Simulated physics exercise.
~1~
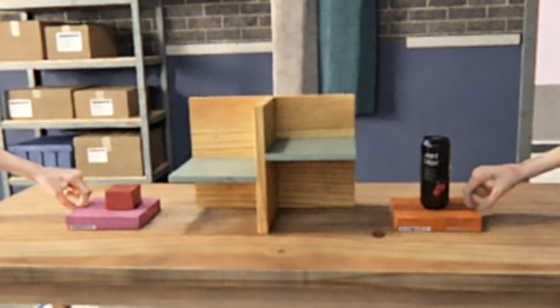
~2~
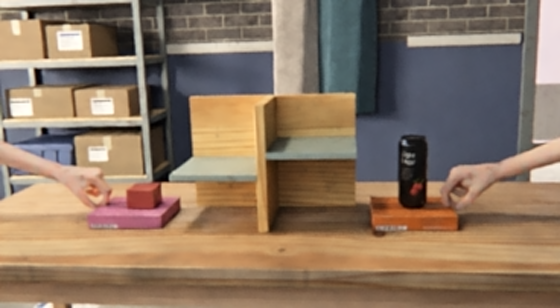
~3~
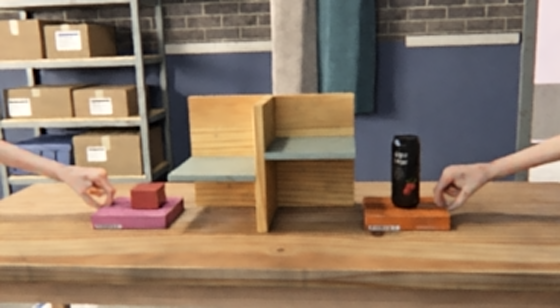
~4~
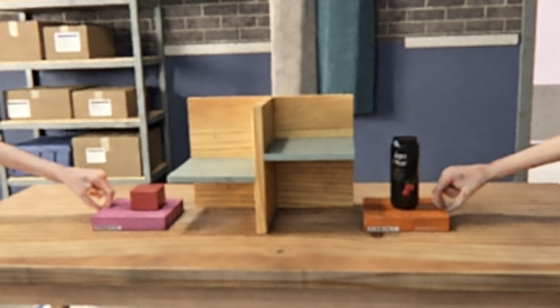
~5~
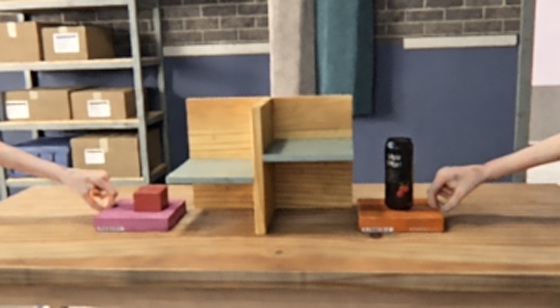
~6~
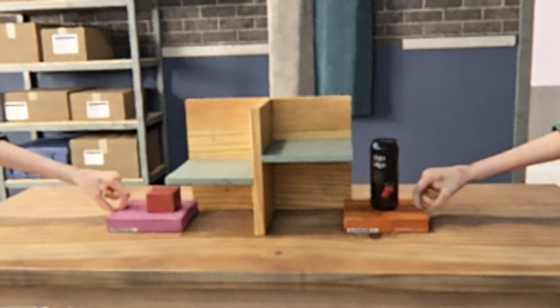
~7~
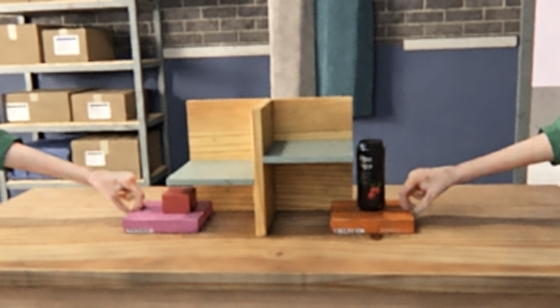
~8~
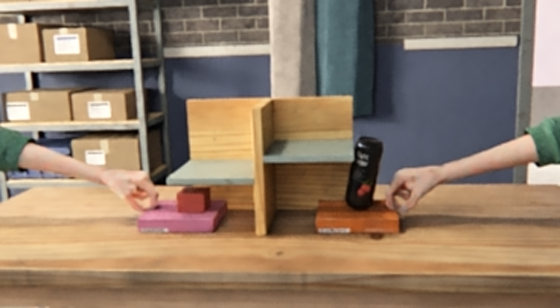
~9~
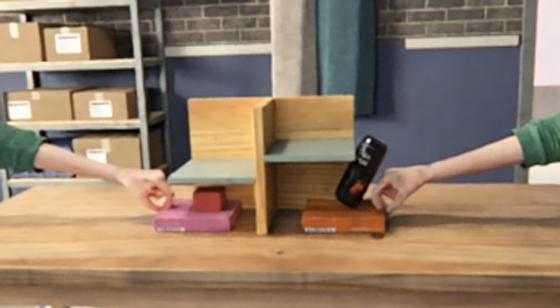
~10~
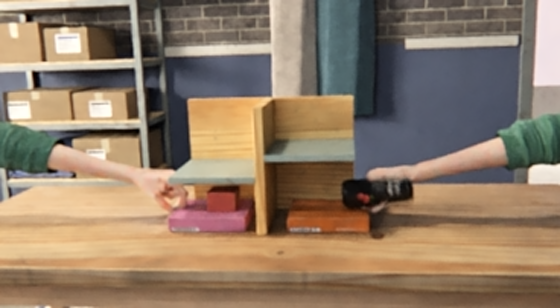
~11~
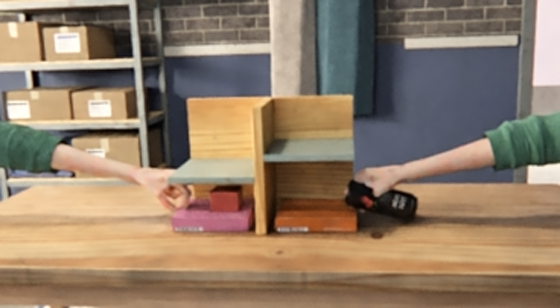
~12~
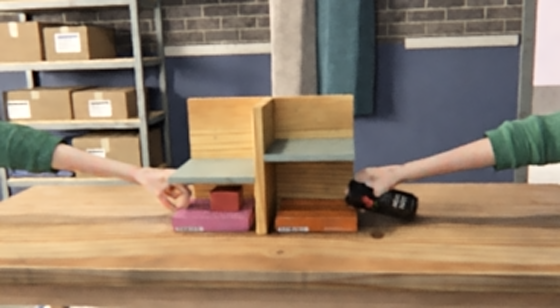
A pink box carrying a red block and an orange box carrying a black can were pushed by two hands toward a wooden shelf; the block slid in under its side untouched, but the can hit the shelf, tipped and ended up lying on its side.
